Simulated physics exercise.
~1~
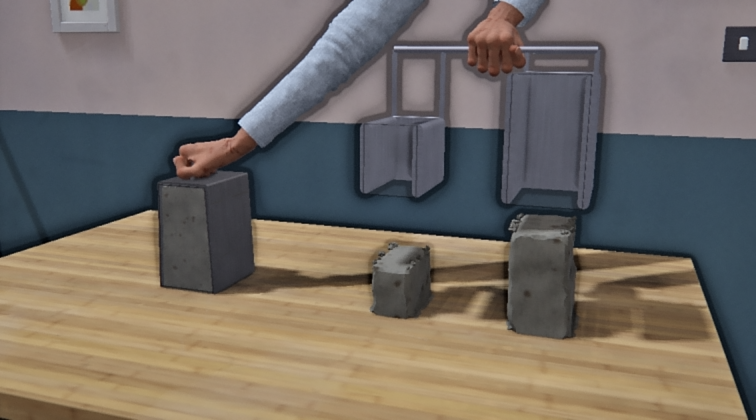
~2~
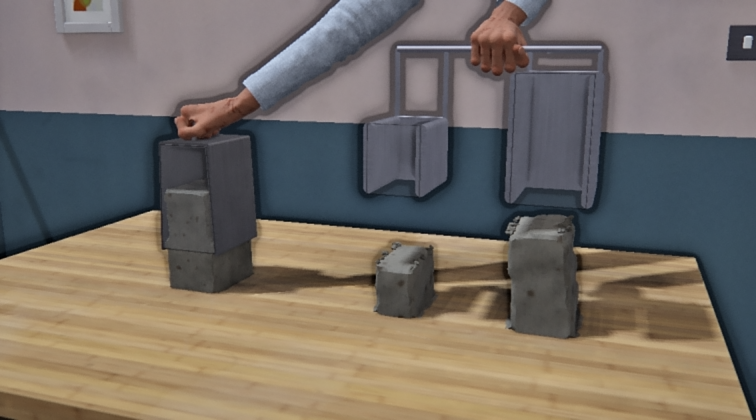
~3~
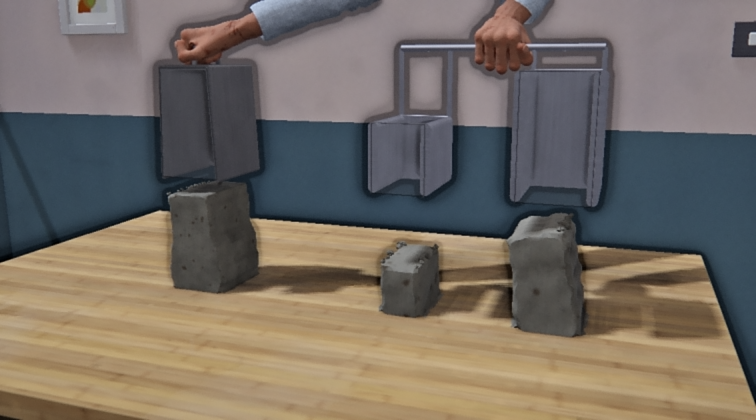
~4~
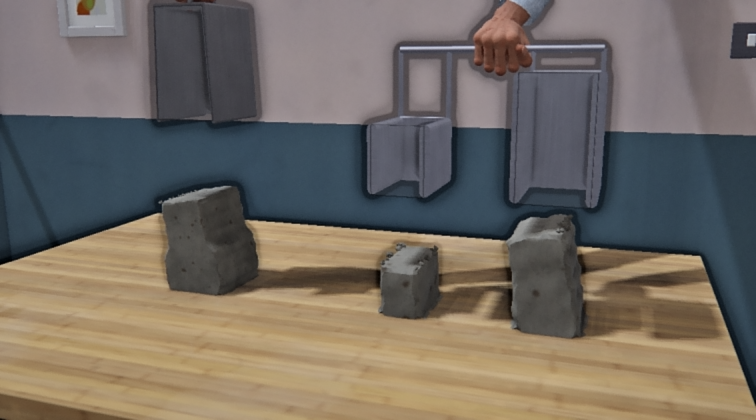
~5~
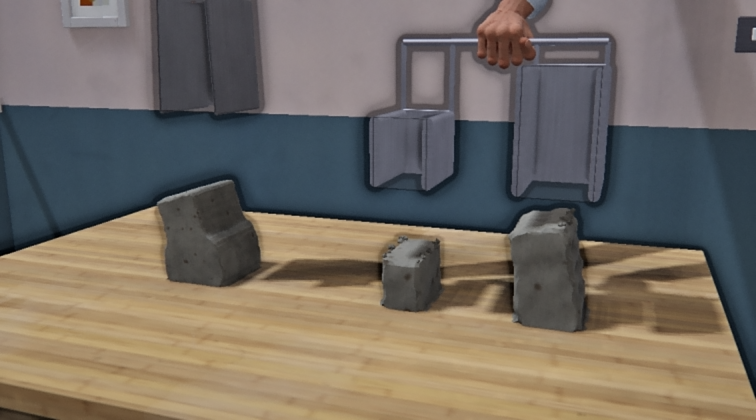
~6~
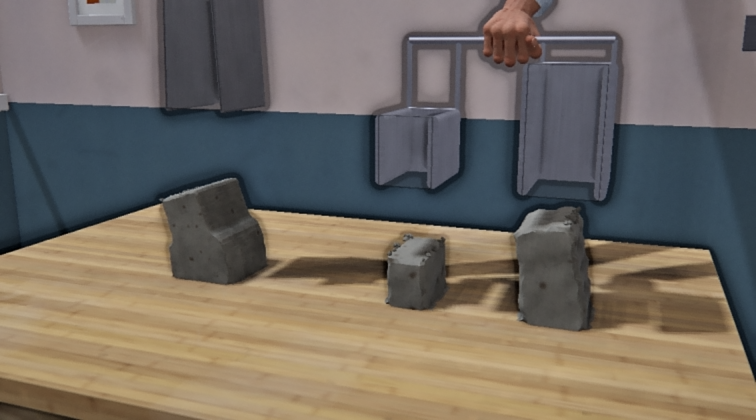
At first, a hand in a pale blue sleeve grips an upside-down grey tin at the left of a wooden table, while another hand holds a rail with two empty open moulds above two rough grey blocks. The left hand raises the tin straight up, uncovering a grey block beneath it. Once the tin is clear, it keeps rising near the wall, and the hand on it passes out of view. The uncovered block begins to slump, its right side bulging low down. It settles slightly shorter, with a sloping top and a wider base, still standing beside the other two.
